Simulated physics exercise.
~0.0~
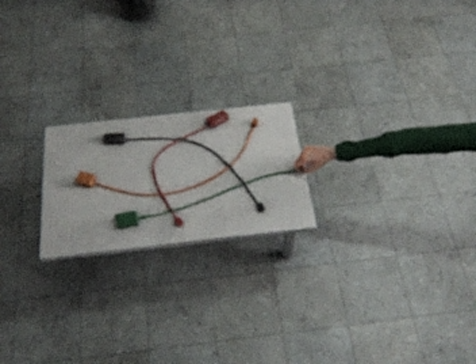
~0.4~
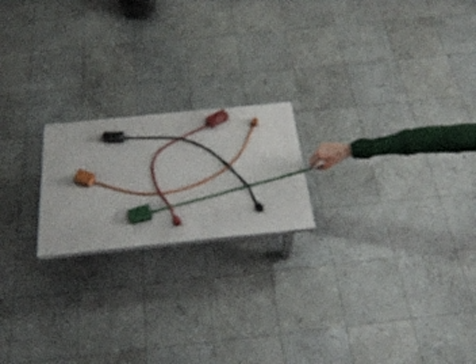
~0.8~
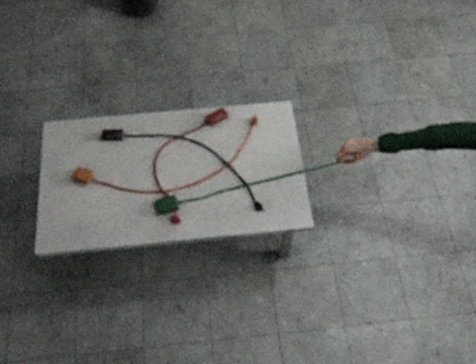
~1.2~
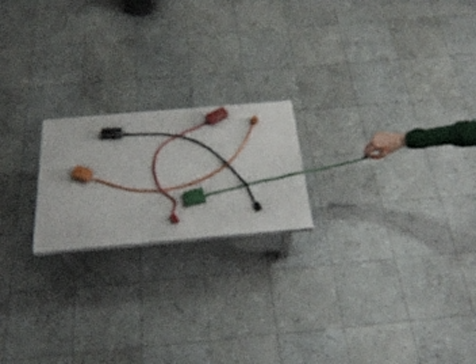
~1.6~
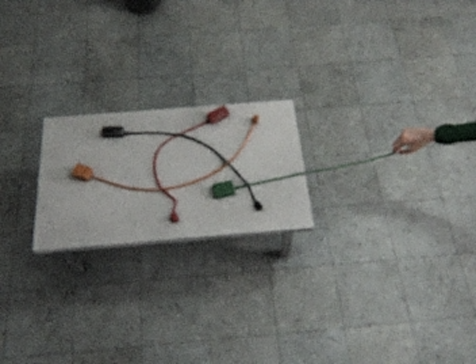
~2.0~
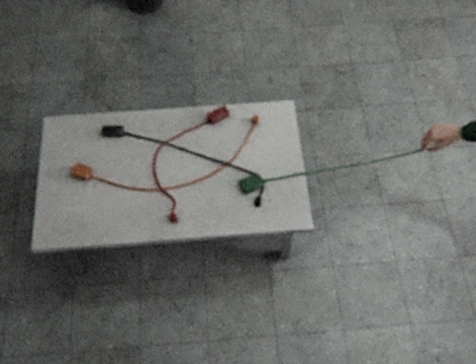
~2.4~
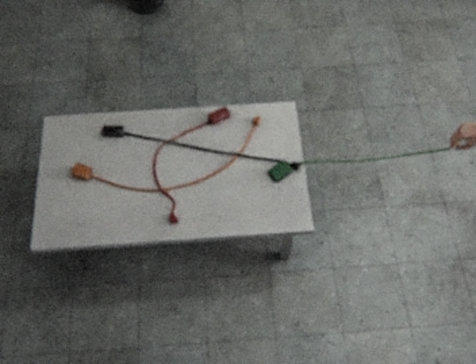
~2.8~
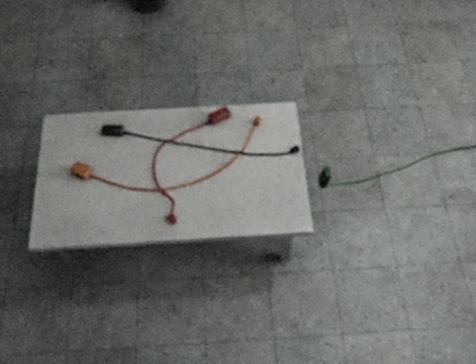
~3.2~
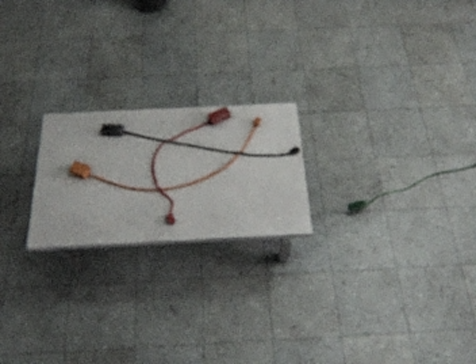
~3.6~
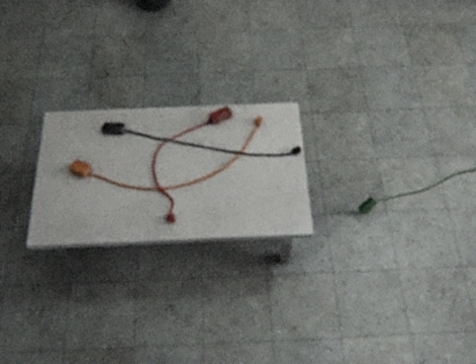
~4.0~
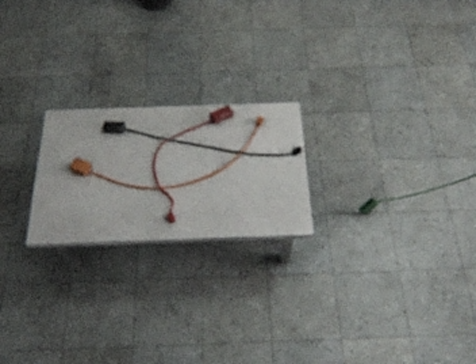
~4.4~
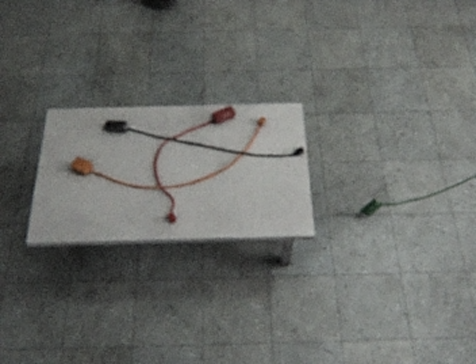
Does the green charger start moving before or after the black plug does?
The green charger starts moving before the black plug. It is already sliding right across the table while the black plug stays put, and the plug shifts only once the charger has reached it.
